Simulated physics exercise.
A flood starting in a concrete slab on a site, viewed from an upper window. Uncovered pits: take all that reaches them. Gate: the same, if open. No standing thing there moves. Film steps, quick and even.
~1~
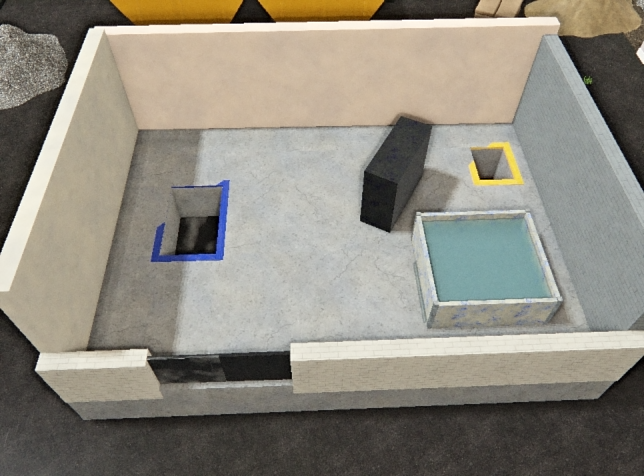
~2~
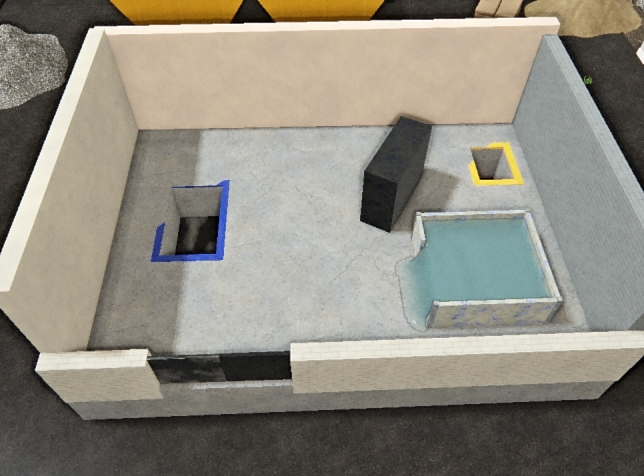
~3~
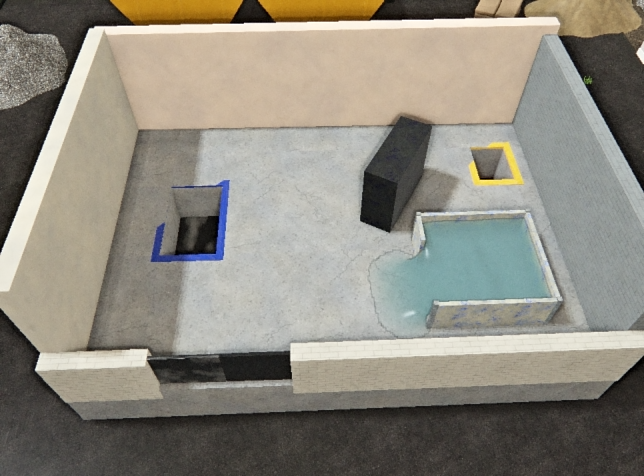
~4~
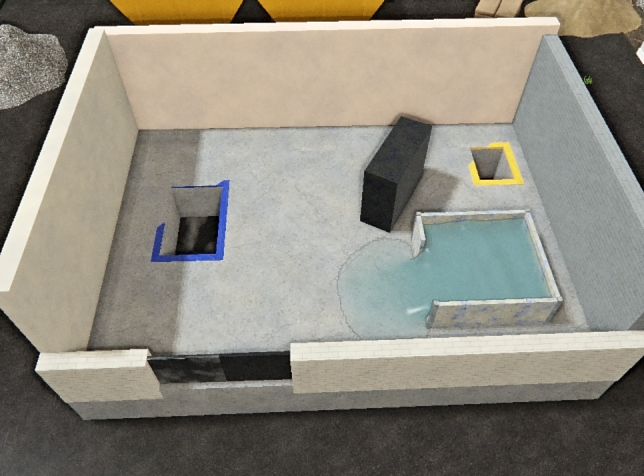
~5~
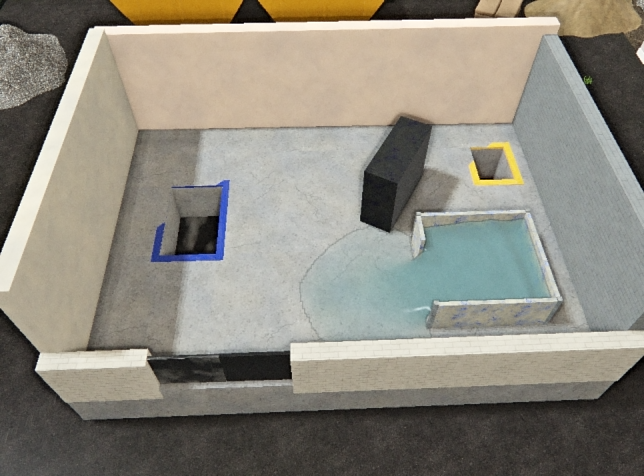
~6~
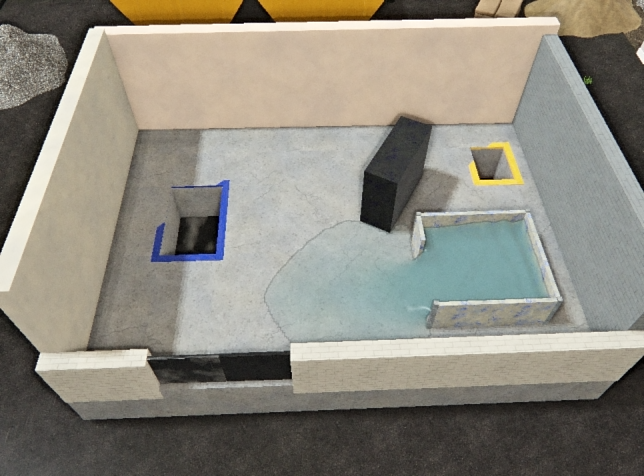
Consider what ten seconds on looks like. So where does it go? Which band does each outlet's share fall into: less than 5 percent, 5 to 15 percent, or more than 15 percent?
Shares: The gate, less than 5 percent; the blue pit, more than 15 percent; the yellow pit, less than 5 percent.
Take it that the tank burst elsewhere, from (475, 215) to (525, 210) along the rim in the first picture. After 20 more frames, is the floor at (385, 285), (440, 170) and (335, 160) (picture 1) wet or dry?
Going point by point: Left unwetted, waterlogged, waterlogged.
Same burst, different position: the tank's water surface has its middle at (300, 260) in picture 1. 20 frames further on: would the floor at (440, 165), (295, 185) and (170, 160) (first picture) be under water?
Location one: Bone dry; location two: Bone dry; location three: Soaked.
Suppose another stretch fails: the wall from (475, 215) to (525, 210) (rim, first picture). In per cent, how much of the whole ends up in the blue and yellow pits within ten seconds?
Per cent: Blue 4, yellow 60.
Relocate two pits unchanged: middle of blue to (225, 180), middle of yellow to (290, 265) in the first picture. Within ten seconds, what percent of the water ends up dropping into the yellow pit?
Out of a hundred parts, 30 go to yellow.
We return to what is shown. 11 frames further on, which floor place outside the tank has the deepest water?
I'd say near (81, 376).
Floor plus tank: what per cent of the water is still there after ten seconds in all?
About 62 per cent.
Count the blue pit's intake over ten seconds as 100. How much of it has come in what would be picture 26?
About 20 per cent.
A moment on, water covers 30 % of the floor; the gate 0 %, the blue pit 0 %, the yellow pit 0 %.
Next, water covers 40 % of the floor; the gate 0 %, the blue pit 3 %, the yellow pit 0 %.
Then, water covers 45 % of the floor; the gate 0 %, the blue pit 8 %, the yellow pit 0 %.
Later, water covers 55 % of the floor; the gate 0 %, the blue pit 25 %, the yellow pit 0 %.
In the end, water covers 75 % of the floor; the gate 0 %, the blue pit 38 %, the yellow pit 0 %.
